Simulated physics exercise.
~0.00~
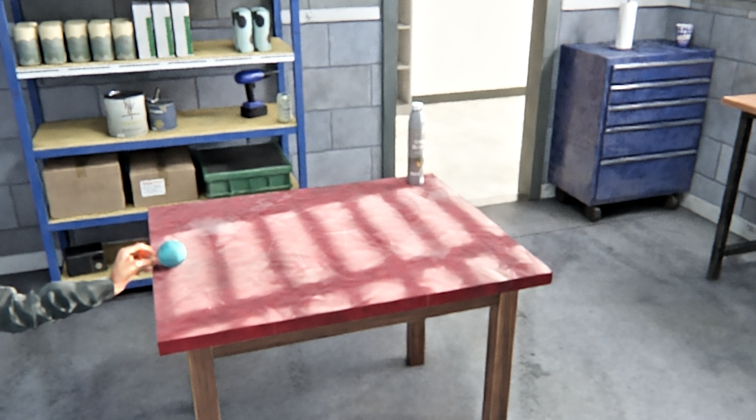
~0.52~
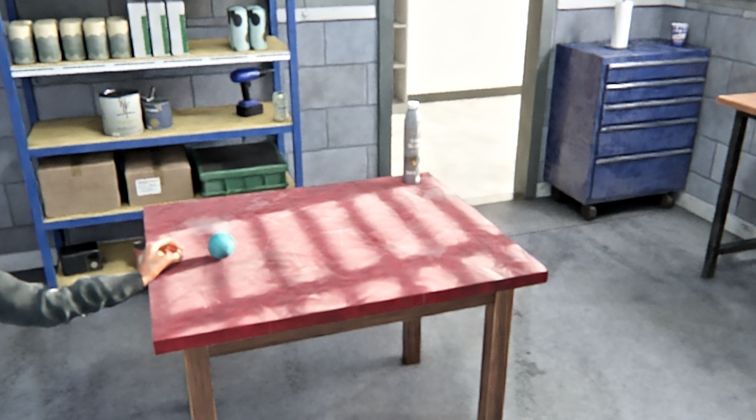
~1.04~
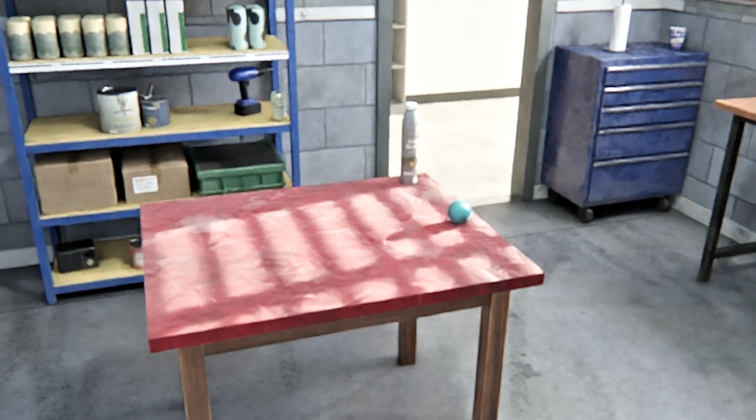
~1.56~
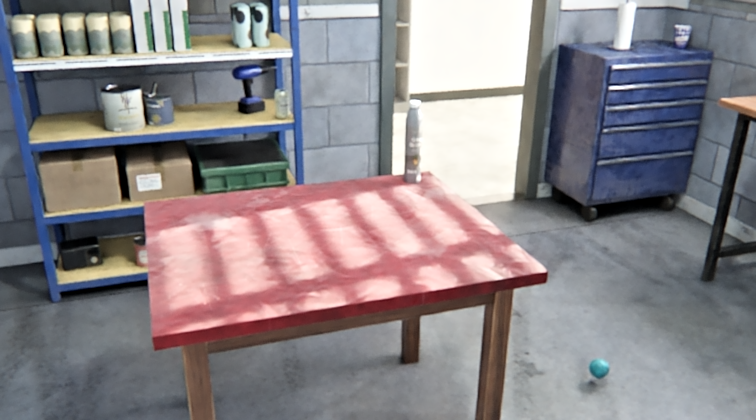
We see a hand push a turquoise ball rightward across a red table and draw back. The ball rolls past a grey bottle that stays in place, leaves the table's right side, and ends up off it, low over the grey floor.
